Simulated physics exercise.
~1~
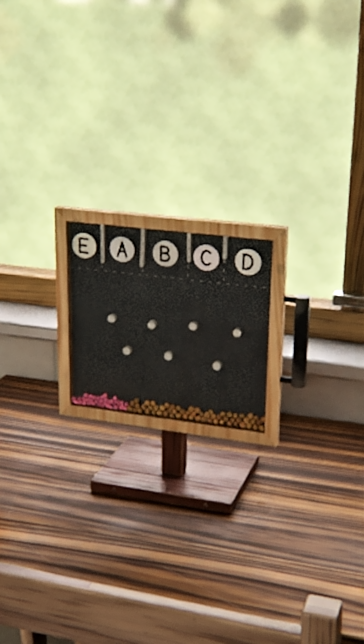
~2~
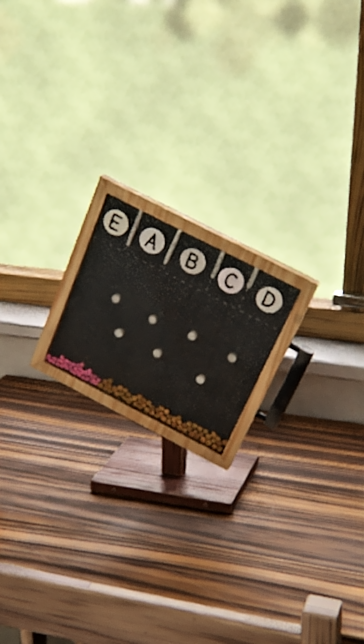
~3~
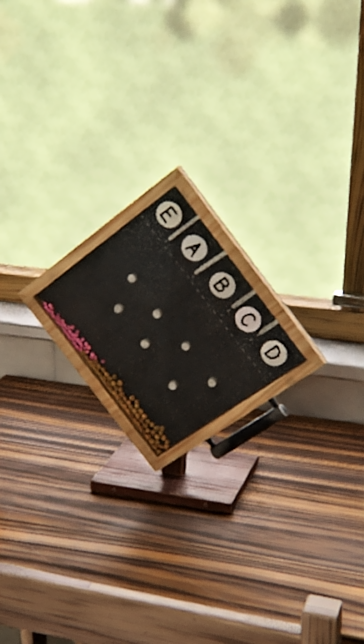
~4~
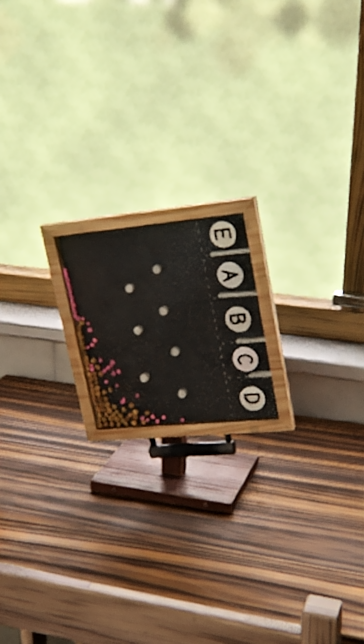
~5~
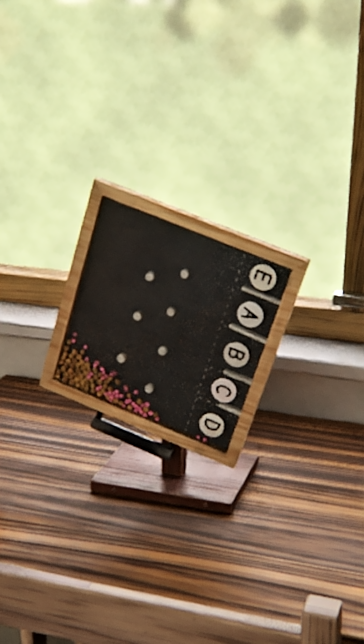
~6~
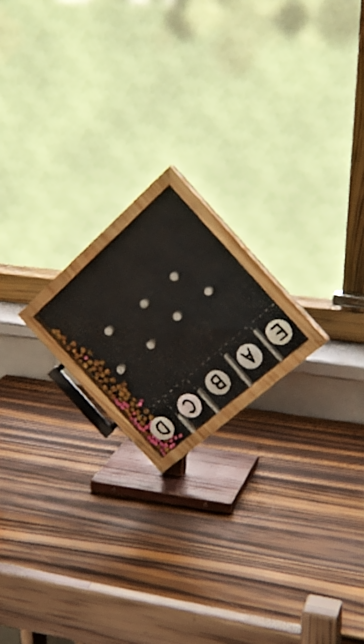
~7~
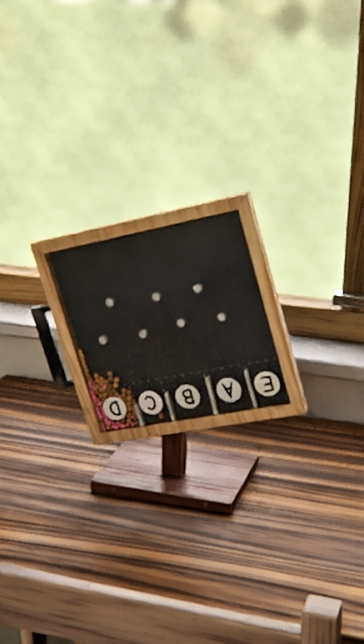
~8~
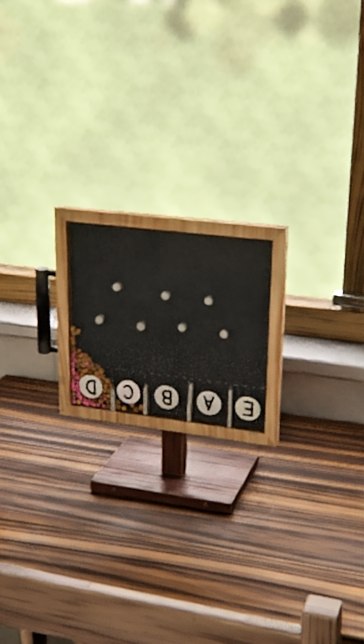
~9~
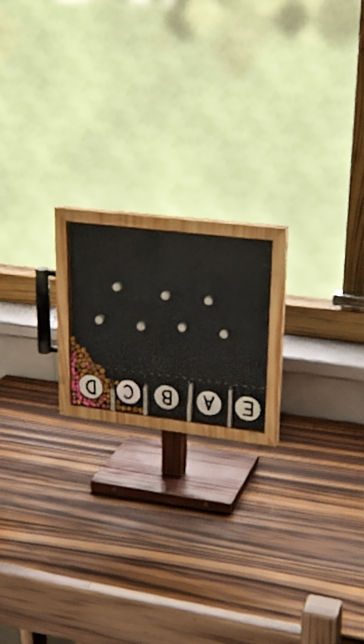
At the start, a wood-framed dark board stands upright on a small stand by a window, with five lettered pockets along its top and pink and golden-brown beads lying along the bottom. The board turns clockwise, and the beads gather toward the lower left as the letters swing down the right side. As it tips further, pink and brown beads tumble together into the low corner and slide toward pocket D. The board comes to rest upside down with the letters along the bottom. Most beads sit heaped in D at the left, a few lie in C, and some remain above the pockets.
